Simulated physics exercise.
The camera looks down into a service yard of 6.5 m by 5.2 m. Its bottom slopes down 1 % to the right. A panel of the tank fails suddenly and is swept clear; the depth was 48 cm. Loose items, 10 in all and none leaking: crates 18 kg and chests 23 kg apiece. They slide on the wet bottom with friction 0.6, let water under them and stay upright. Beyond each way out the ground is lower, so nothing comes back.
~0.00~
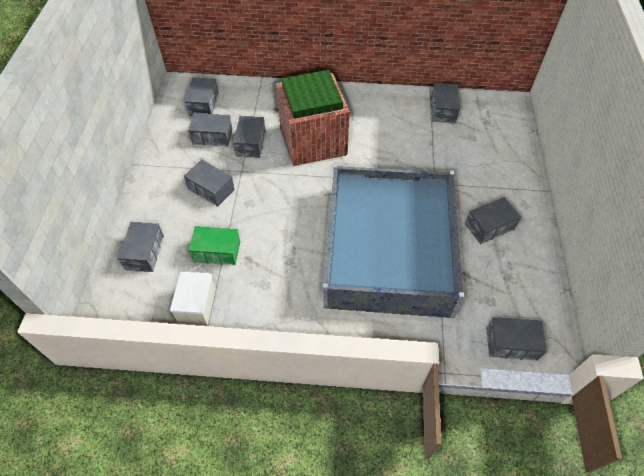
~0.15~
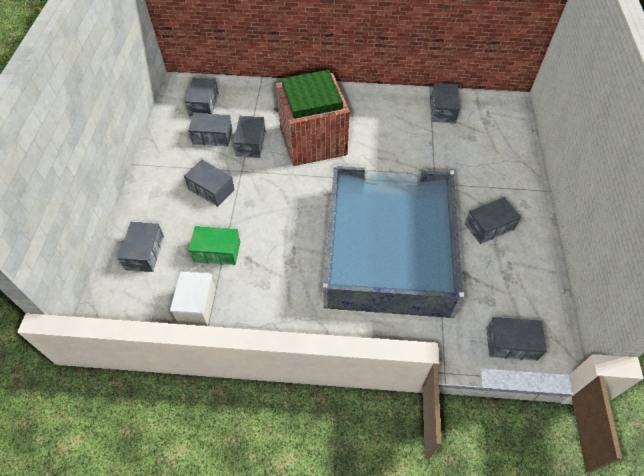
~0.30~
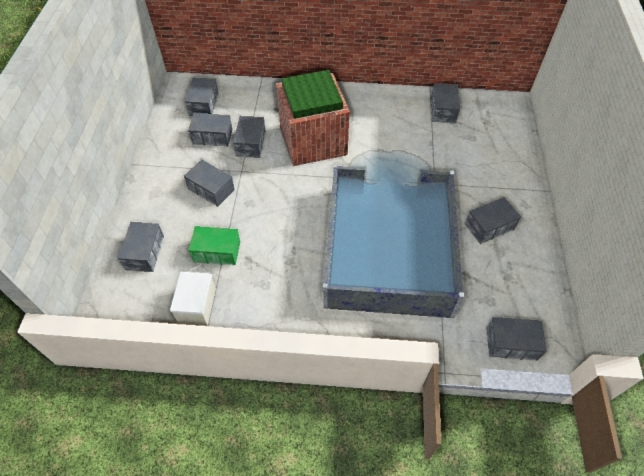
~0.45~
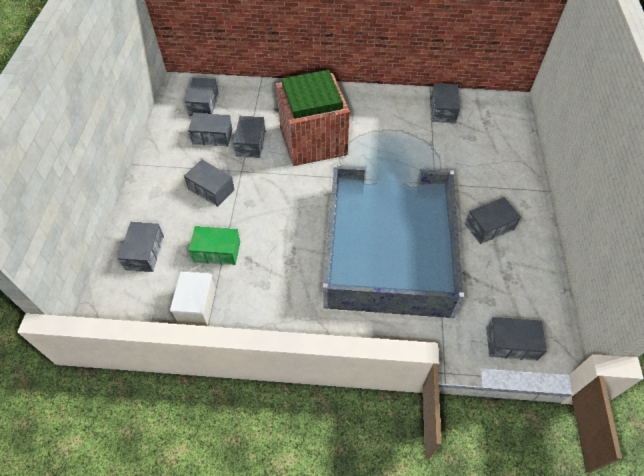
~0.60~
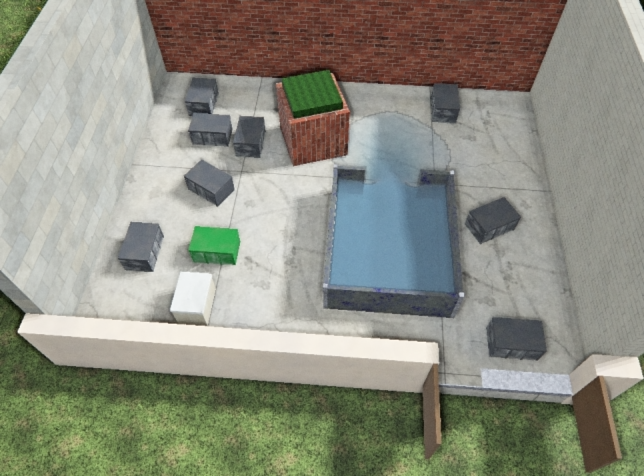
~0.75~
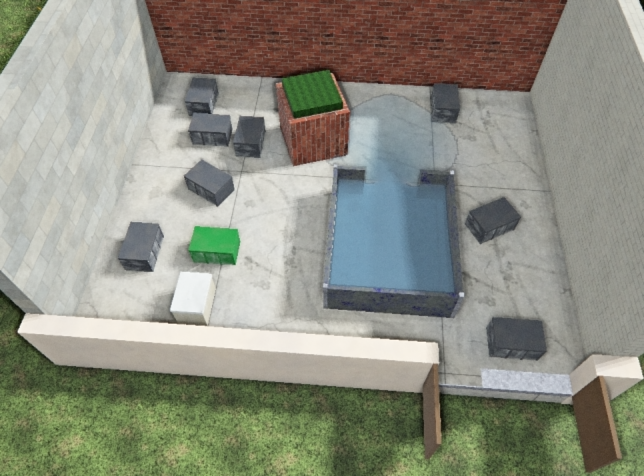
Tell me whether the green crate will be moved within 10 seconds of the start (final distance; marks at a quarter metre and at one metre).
The green crate stays put.
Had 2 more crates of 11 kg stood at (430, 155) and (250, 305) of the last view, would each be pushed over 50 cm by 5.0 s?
In turn: Over, under.
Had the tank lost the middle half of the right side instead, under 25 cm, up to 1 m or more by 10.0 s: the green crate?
Then the green crate stays put.
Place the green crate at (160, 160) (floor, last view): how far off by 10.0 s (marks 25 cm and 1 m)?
It stays put.
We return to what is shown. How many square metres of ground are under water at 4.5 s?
Roughly 20 m2.
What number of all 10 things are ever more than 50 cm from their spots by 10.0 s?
1 of them.
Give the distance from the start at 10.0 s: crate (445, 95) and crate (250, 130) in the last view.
In turn: 300 cm, 0 cm.
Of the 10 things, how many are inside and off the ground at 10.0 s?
0 of them.
After 2.0 s the green crate is near (213, 239), 0.0 m from its start, aground; 0 of 10 are out; 0 afloat.
After 4.5 s the green crate is near (213, 239), 0.0 m from its start, aground; 0 of 10 are out; 0 afloat.
After 7.0 s the green crate is near (213, 239), 0.0 m from its start, aground; 0 of 10 are out; 0 afloat.
After 10.0 s the green crate is near (213, 239), 0.0 m from its start, aground; 0 of 10 are out; 0 afloat.
